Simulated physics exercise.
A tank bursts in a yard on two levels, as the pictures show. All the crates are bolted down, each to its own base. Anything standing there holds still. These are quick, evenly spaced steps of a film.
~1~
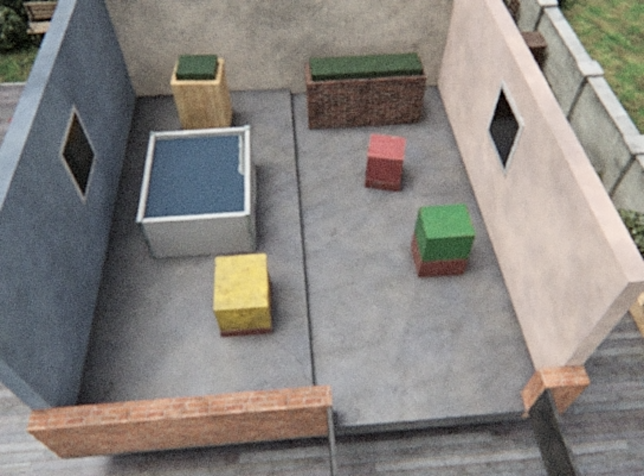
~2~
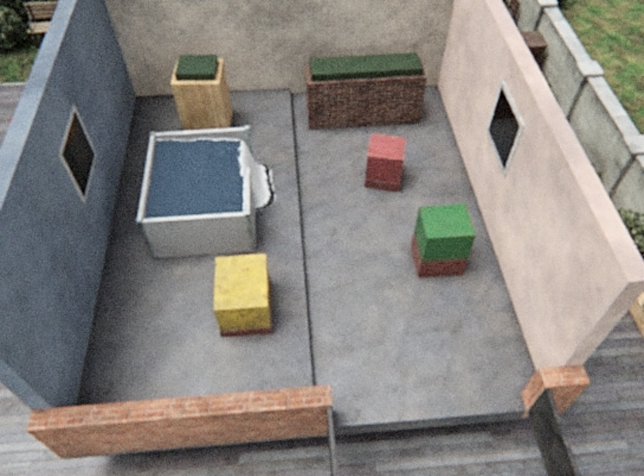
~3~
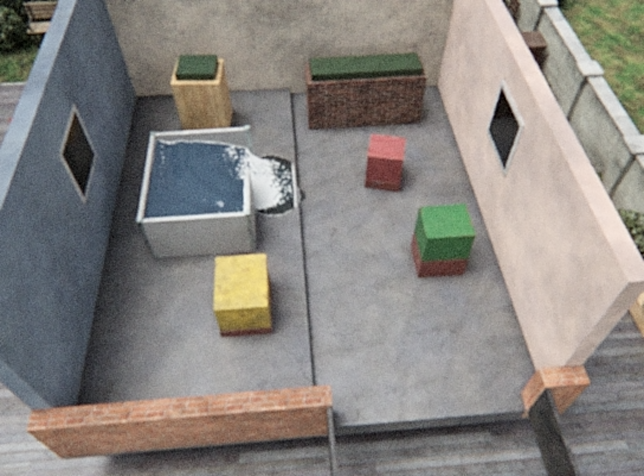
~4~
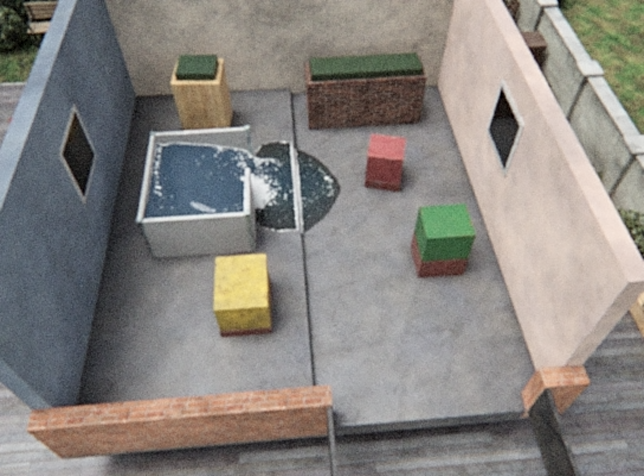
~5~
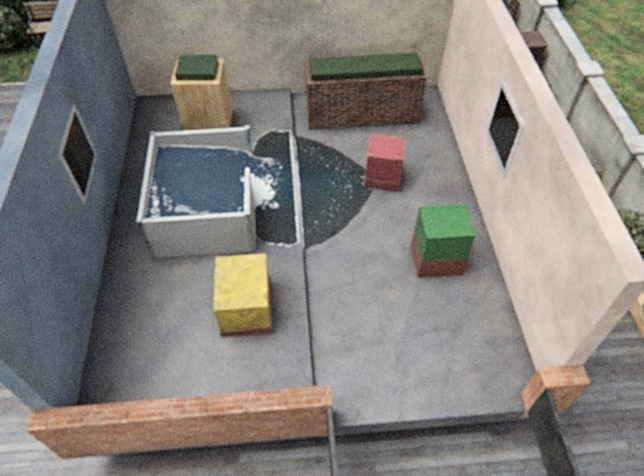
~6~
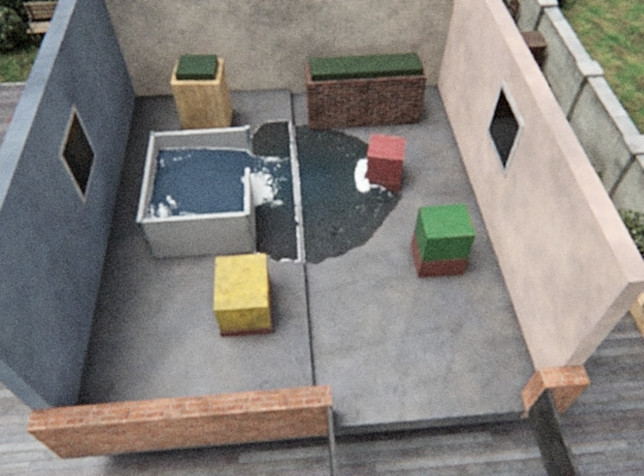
At first, blue water sits still in an open pale tank in a walled yard with colored blocks. Then it pours out through a gap in the tank's right side, foaming, and spreads right across the step in a widening dark pool that reaches and splashes around the red block.
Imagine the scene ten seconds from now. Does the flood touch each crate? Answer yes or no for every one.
Red crate: Yes; yellow crate: No; green crate: No.
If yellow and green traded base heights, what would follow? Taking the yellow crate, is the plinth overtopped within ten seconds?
Note: Yellow crate is left dry.
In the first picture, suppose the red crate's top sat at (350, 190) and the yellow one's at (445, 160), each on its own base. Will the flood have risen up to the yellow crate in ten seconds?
Looking at it, the yellow crate is flooded.
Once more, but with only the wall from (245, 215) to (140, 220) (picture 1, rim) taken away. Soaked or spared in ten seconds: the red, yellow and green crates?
Here's how it goes: The red crate is left untouched, the yellow crate is swamped, and the green crate is left untouched.
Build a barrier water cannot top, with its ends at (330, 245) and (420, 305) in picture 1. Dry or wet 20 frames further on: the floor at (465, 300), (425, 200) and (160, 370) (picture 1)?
The first point comes out inundated, the next inundated, the last unwetted.
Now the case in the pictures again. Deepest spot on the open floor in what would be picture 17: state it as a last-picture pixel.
Somewhere around pixel (452, 133).
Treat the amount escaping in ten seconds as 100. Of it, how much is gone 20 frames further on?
Close to 5 per cent, I'd say.
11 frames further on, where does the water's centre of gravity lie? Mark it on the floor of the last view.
Centre: Close to (318, 192).
A moment on, water covers 30 % of the floor; the red crate water round its plinth, the yellow crate water round its plinth, the green crate water round its plinth.
Next, water covers 40 % of the floor; the red crate water round its plinth, the yellow crate water round its plinth, the green crate water round its plinth.
Then, water covers 50 % of the floor; the red crate water round its plinth, the yellow crate water round its plinth, the green crate water round its plinth.
Later, water covers 60 % of the floor; the red crate water round its plinth, the yellow crate water round its plinth, the green crate water round its plinth.
In the end, water covers 55 % of the floor; the red crate was topped, the yellow crate stayed above the water, the green crate stayed above the water.
